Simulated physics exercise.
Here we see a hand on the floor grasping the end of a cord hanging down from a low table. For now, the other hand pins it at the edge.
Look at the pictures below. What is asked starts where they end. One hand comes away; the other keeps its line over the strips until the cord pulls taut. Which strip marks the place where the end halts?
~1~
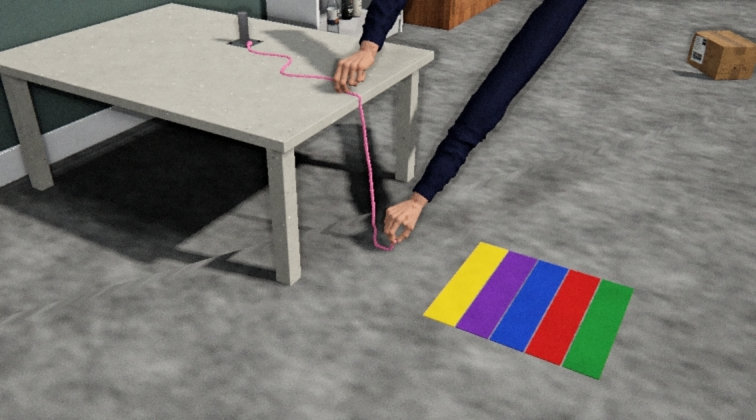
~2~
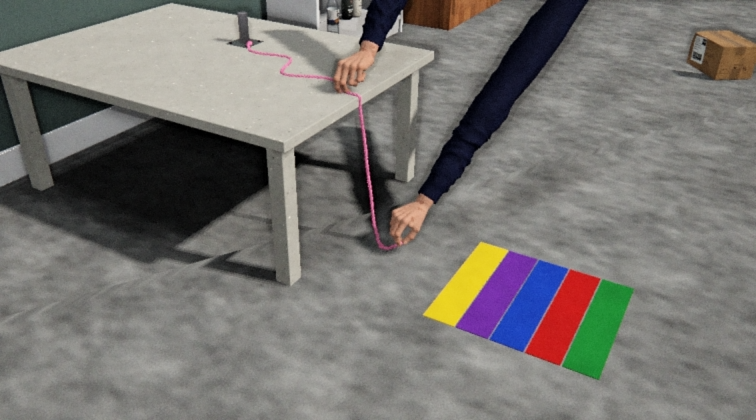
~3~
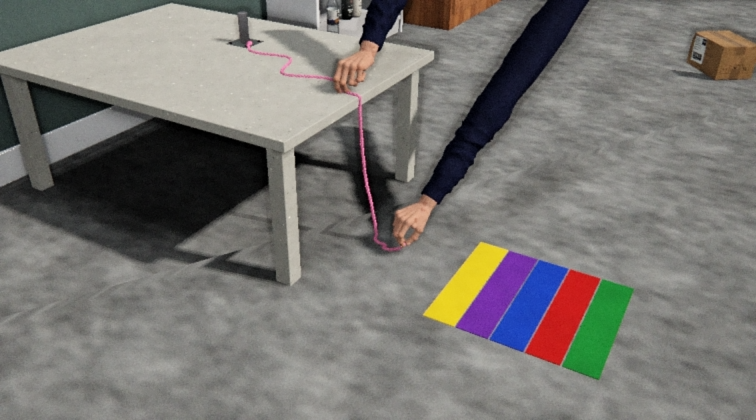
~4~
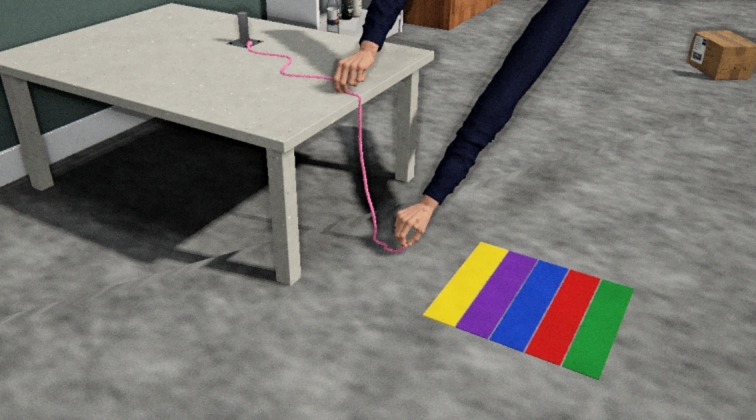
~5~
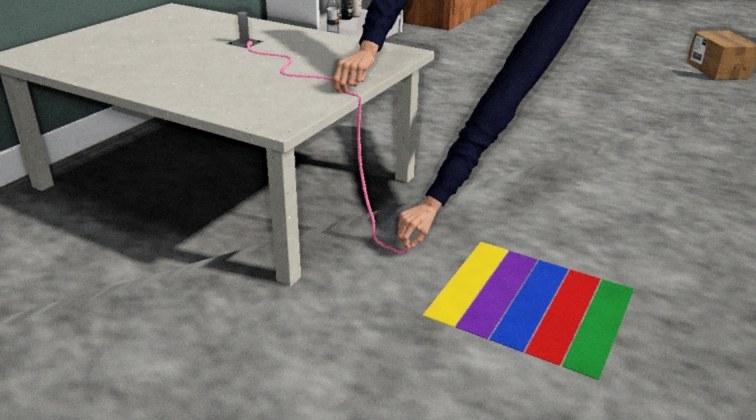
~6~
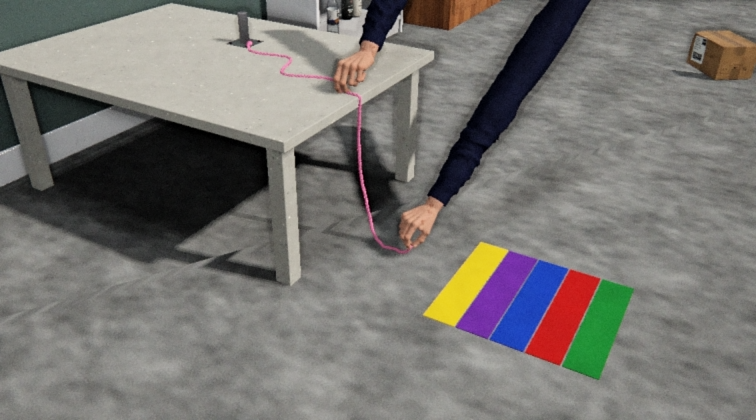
The blue strip does.
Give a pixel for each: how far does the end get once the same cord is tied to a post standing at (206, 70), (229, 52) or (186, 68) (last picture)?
In order, the pixels are (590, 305), (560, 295) and (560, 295).
Soon after, end near (489, 271); over purple.
Then, end near (523, 282); over blue.
At full stretch, end near (544, 289); over blue. Over blue.
